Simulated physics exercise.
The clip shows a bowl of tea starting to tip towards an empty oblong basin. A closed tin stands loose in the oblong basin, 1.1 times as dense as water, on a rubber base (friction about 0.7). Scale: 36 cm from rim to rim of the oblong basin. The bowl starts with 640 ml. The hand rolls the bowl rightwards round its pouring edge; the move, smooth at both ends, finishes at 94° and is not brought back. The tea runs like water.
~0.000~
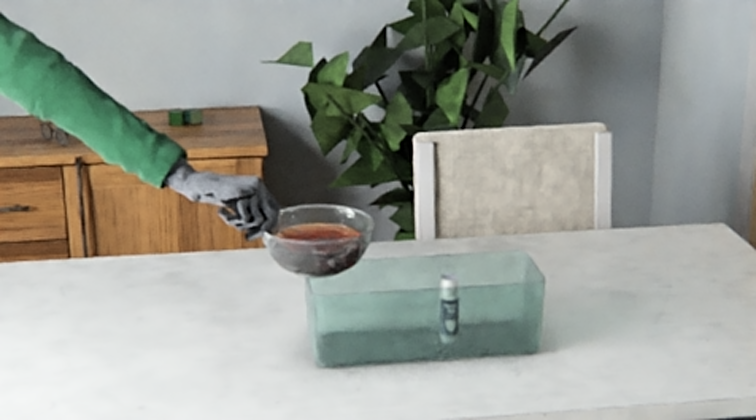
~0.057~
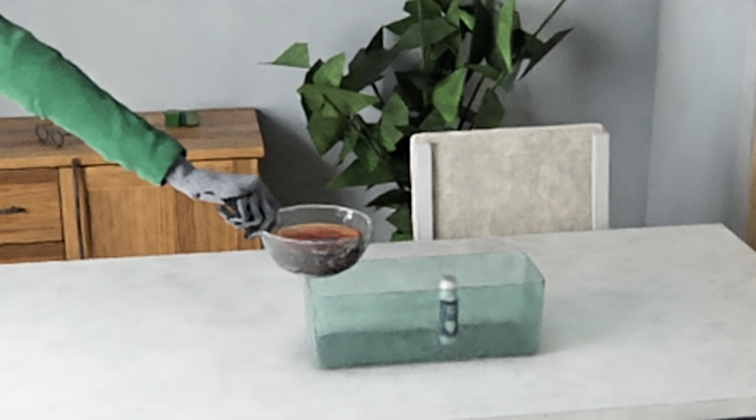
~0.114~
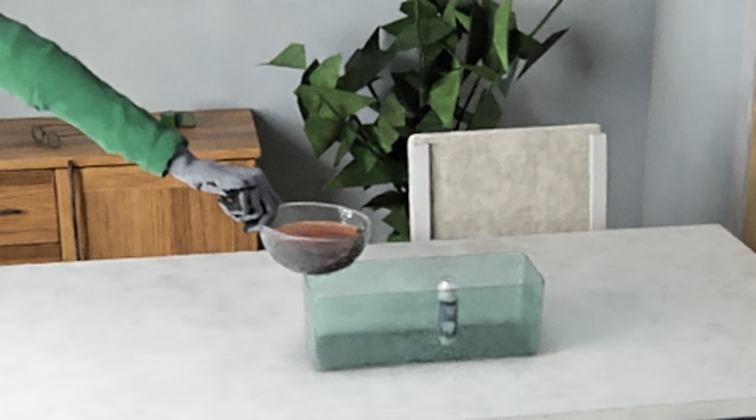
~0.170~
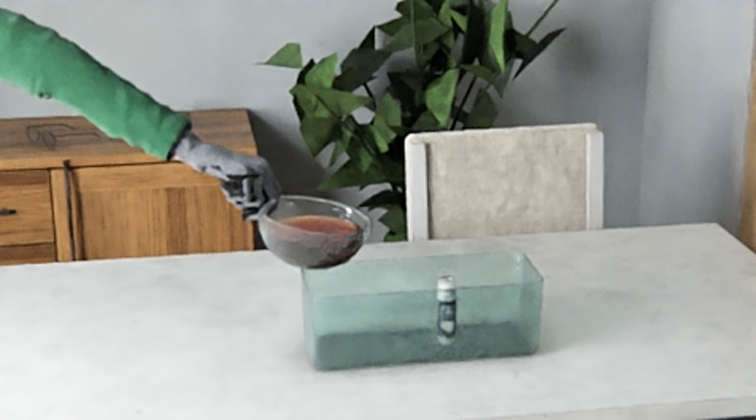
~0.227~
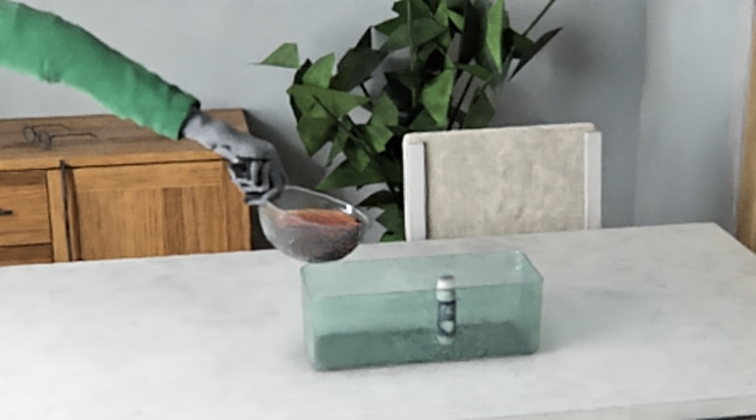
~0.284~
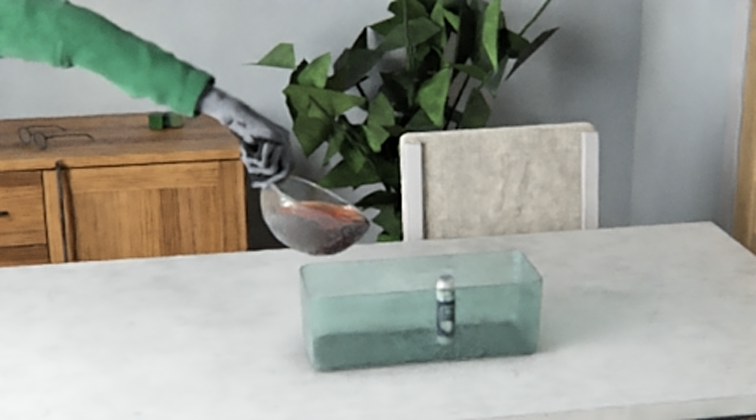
The clip shows a gloved hand holding a clear bowl of reddish-brown tea above an oblong basin with a small closed container standing inside; the hand slowly tilts the bowl rightwards, while the basin and container stay still.
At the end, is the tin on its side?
It goes over.
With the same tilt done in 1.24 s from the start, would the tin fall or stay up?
The tin topples.
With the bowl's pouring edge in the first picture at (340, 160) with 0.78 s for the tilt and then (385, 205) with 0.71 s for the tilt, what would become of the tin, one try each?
First it goes over; then it stays up.
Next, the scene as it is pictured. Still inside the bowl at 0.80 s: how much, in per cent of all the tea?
About 1 per cent.
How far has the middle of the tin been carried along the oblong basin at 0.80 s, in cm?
About 3 cm.
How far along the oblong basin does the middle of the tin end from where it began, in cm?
Some 7.0 cm.
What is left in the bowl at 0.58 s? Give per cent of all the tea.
About 36 per cent.
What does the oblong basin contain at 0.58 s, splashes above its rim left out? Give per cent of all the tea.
Some 16 per cent.
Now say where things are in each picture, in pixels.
In the first picture, it leans 0°; its right rim is at (373, 222); the tea meets the walls at (267, 241) and (367, 236); the oblong basin's rim runs from (308, 280) to (536, 267); the tin's top is at (450, 280).
In the second picture, it leans 1°; its right rim is at (372, 223); the tea meets the walls at (266, 242) and (366, 236).
In the third picture, it leans 5°; its right rim is at (371, 224); the tea meets the walls at (265, 239) and (366, 234).
In the fourth picture, it leans 11°; its right rim is at (370, 223); the tea meets the walls at (264, 232) and (365, 229).
In the fifth picture, it leans 18°; its right rim is at (369, 223); the tea meets the walls at (264, 224) and (366, 223).
In the sixth picture, it leans 28°; its right rim is at (368, 223); the tea meets the walls at (266, 215) and (368, 217).
Then, 0.58 s in, the tilt is 80° and 35 per cent is still to pour; the tin stands where it began.
Then, 0.80 s in, the tilt is 94° and 1 per cent is still to pour; the tin leans 26°.
Then, 1.03 s in, the tilt is 94° and 0 per cent is still to pour; the tin lies on its side.
Then, 1.28 s in, the tilt is 94° and 0 per cent is still to pour; the tin lies on its side.
Finally, the tin lies on its side.
